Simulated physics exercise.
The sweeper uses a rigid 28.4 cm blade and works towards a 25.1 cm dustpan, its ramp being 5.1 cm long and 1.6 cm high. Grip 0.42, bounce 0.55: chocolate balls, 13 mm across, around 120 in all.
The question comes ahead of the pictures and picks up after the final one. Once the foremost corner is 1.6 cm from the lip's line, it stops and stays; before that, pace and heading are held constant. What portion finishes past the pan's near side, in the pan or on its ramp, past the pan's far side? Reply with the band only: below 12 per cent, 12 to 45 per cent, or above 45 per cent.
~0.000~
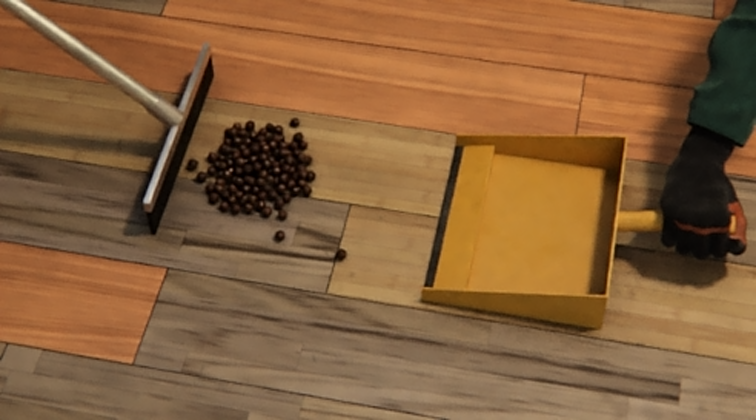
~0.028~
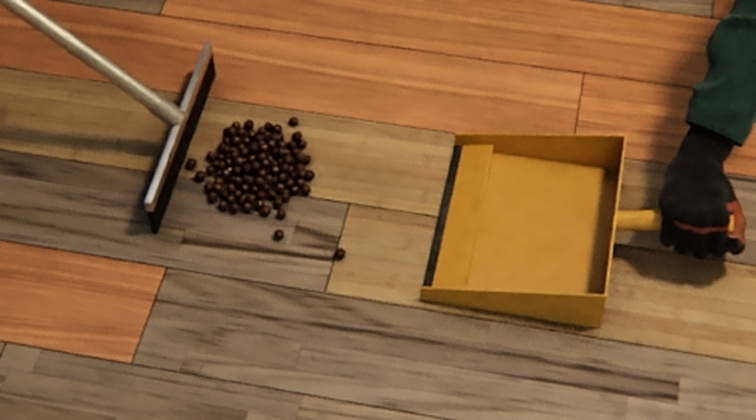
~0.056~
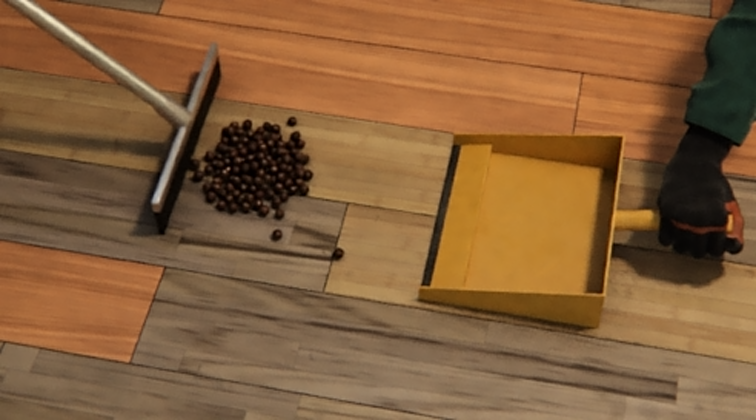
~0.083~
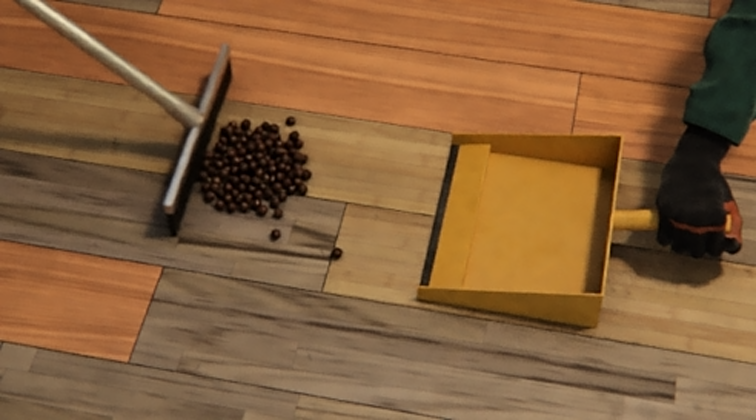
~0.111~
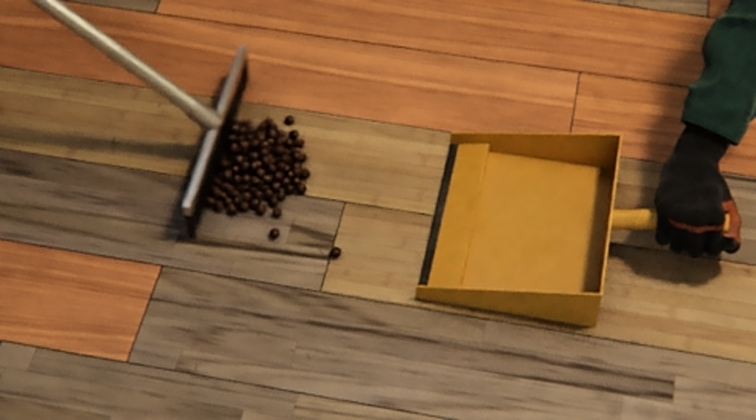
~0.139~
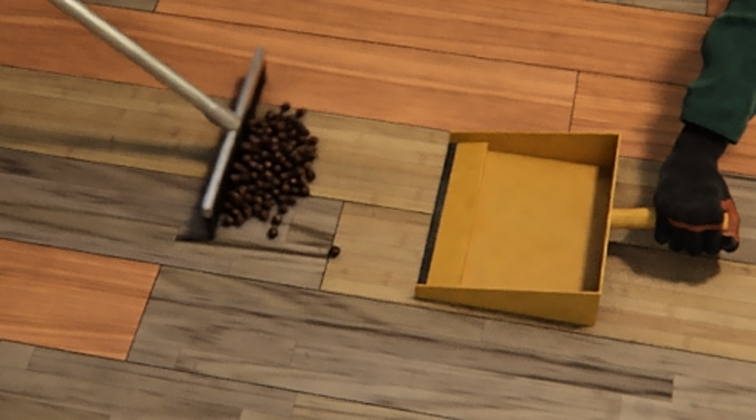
Near side: Below 12 per cent; pan: Above 45 per cent; far side: 12 to 45 per cent.
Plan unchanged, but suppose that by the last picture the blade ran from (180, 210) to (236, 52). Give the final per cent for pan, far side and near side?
Split: Pan = 55, far = 15, near = 5.
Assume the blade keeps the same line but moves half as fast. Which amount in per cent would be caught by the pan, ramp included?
It would be around 50 per cent.
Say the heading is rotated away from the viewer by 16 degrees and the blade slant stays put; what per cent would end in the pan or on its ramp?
That gives near 35 in a hundred.
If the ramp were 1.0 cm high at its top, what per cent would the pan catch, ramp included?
50 %.
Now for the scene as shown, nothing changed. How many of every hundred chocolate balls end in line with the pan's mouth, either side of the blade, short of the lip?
That works out near 25 percent.
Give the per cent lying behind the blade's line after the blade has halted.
Something like 0 per cent, roughly.
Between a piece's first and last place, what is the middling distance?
Median shift: Approx. 32 cm.
After 0.28 s, middle of the blade 14 cm from the lip; 0 % over the lip, far side 15 %, near side 0 %.
Then, at 0.38 s, middle of the blade 4 cm from the lip; 5 % over the lip, far side 20 %, near side 5 %.
After 0.60 s, middle of the blade 2 cm from the lip; 60 % over the lip, far side 20 %, near side 5 %.
By 1.8 s all is still; near side 5 %, pan 50 %, far side 20 %, in front of the lip or behind the blade 25 %.
